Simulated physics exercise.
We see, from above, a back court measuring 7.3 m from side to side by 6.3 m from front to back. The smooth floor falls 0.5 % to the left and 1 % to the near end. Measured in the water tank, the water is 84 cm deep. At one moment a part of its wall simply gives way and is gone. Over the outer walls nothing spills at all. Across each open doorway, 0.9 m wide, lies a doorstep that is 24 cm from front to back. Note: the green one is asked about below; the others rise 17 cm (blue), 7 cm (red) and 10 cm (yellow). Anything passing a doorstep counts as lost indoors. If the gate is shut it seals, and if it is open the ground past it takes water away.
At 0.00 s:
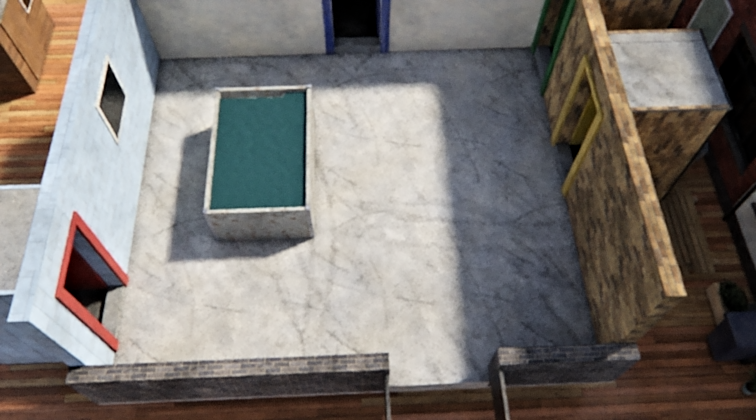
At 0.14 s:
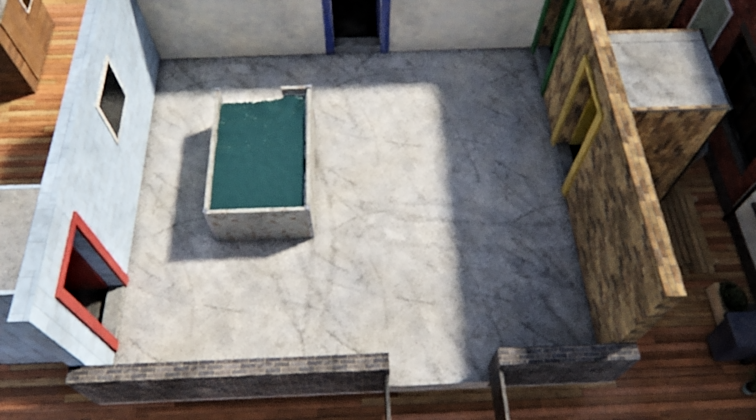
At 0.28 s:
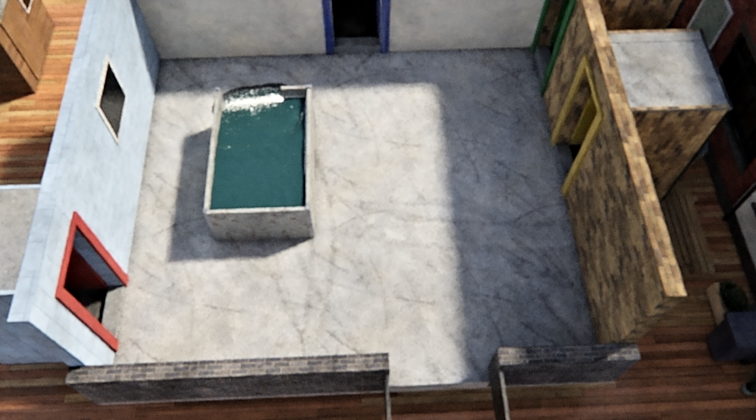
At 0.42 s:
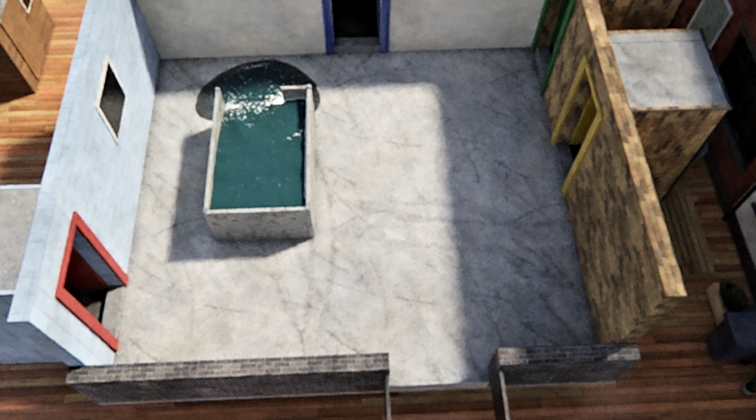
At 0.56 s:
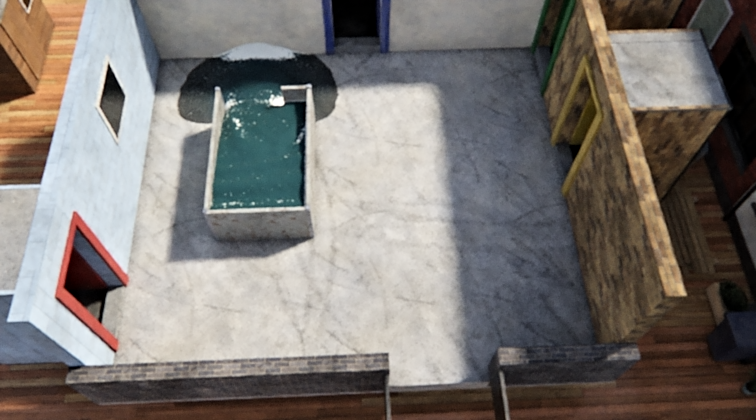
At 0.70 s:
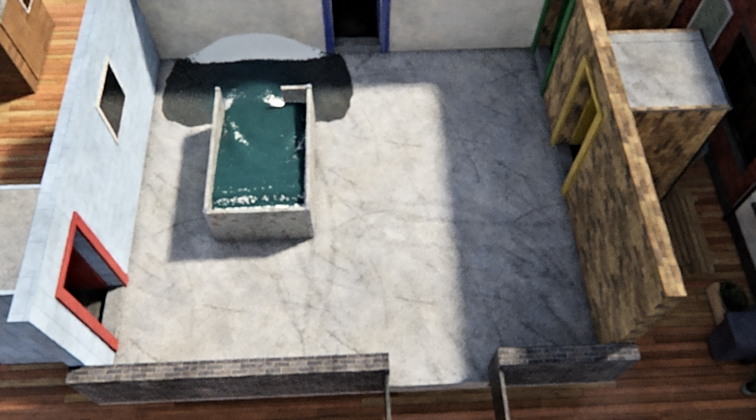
The clip opens on a pale walled court seen from above, with a rectangular tank of still green water. Part of the tank's far wall disappears, and water pours through the gap, spreading across the floor in a widening dark fan toward the back wall while the tank's surface ripples and foams.
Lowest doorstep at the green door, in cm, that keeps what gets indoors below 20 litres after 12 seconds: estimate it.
My estimate is 14 cm.
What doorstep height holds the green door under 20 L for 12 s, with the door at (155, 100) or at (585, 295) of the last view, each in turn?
You'd want roughly 27 cm there first, then roughly 9.0 cm.
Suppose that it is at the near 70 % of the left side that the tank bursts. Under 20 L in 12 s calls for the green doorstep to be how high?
Then something near 6.5 cm.
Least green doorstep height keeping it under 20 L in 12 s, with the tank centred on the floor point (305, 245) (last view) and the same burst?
In this case, 14.0 cm or so.
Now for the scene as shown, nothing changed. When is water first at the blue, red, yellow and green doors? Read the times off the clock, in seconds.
Blue 0.8 seconds, red 2.8 seconds, yellow 3.2 seconds, green 2.4 seconds.
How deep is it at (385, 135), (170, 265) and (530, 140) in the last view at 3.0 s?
Respectively 2 cm, 4 cm and 3 cm.
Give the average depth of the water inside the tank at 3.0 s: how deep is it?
About 31 cm.
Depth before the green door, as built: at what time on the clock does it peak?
It peaks at about 2.8 s.
After 1.4 s water covers 10 % of the floor, deepest (62 cm) near (160, 65); it has not reached the green door.
After 3.0 s water covers 50 % of the floor, deepest (36 cm) near (160, 65); 20 cm at the green door, 0 litres in over its 22 cm doorstep.
After 12.0 s water covers 100 % of the floor, deepest (10 cm) near (426, 356); 3 cm at the green door, 0 litres in over its 22 cm doorstep.
At the green door as built, the water arrived by 2.4 s and peaked near 21 cm at 2.8 s.
Run again over the same 12 s with other heights there, 40 litres in over 11.5 cm, 12 litres over 15.5 cm. The limit of 20 litres is kept from about 14 cm up.
